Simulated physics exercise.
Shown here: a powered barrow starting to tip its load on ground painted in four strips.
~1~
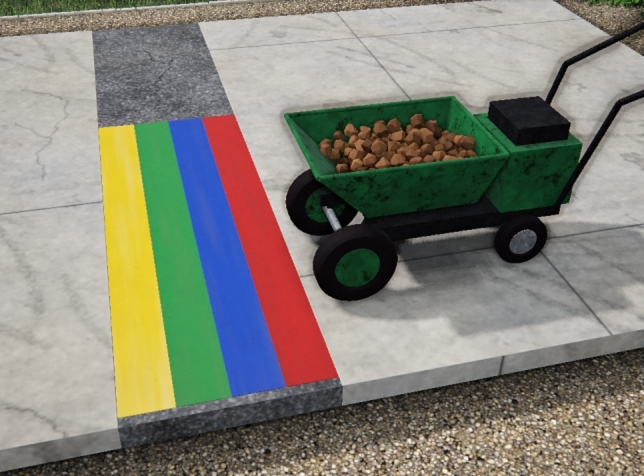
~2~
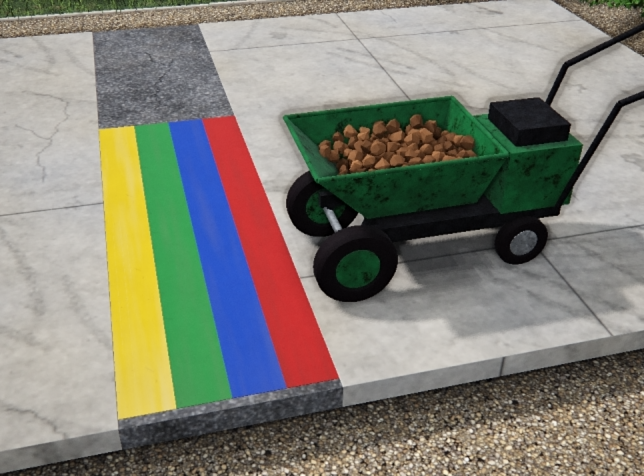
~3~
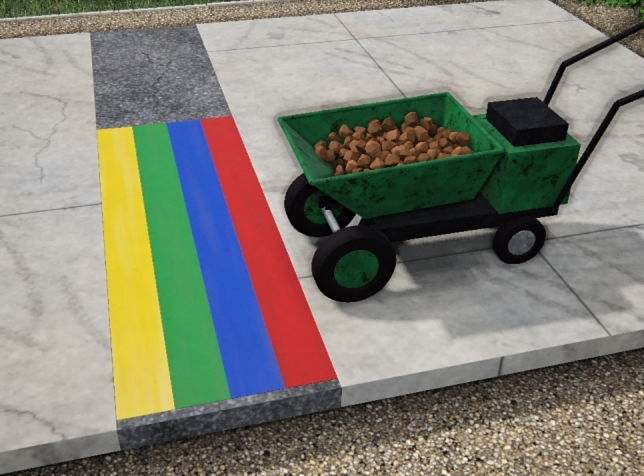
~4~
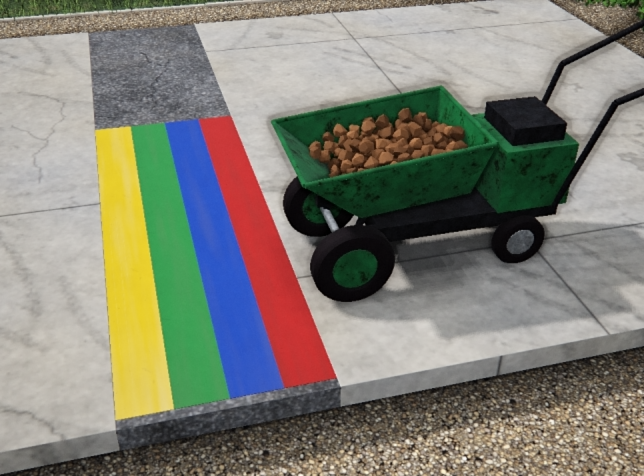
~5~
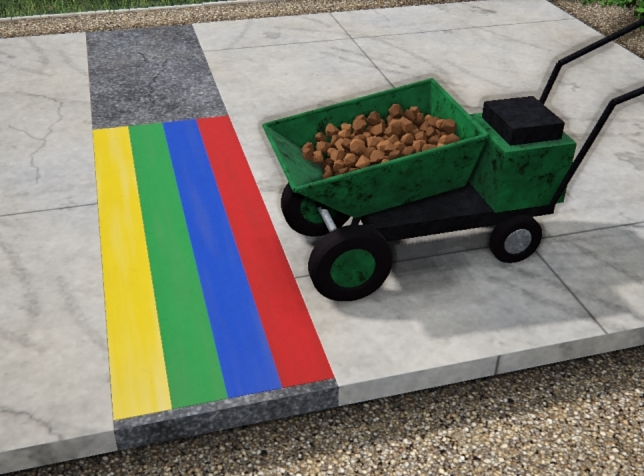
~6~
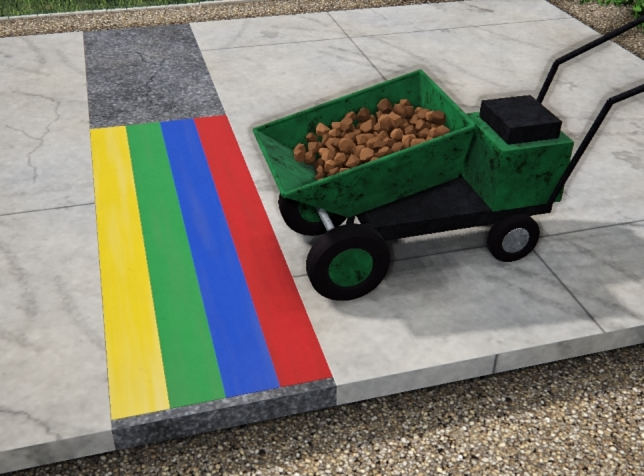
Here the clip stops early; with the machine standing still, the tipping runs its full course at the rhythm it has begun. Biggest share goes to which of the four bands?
Biggest share: Green.
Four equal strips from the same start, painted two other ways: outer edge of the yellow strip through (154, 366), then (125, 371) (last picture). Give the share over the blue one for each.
Near 10 and 20 in a hundred.
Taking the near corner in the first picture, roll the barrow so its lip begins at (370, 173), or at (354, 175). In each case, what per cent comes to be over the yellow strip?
10 % then 10 %.
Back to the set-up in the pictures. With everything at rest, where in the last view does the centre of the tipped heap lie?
(173, 284).
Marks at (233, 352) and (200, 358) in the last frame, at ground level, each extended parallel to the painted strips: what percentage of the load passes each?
Around 80 percent for the first and 60 percent for the second.
Soon after the last picture, skip tipped steeply; all in the skip.
A little later, skip tipped steeply; most in the skip; a small part over the blue strip; a small part over the green strip; a stray few falling.
Later still, skip tipped right over; a small part in the skip; about a quarter over the blue strip; about half over the green strip; about a quarter over the yellow strip; a small part off the paint.
At rest, skip tipped right over; a small part in the skip; none over the red strip; about a quarter over the blue strip; about a third over the green strip; about a quarter over the yellow strip; a small part off the paint.
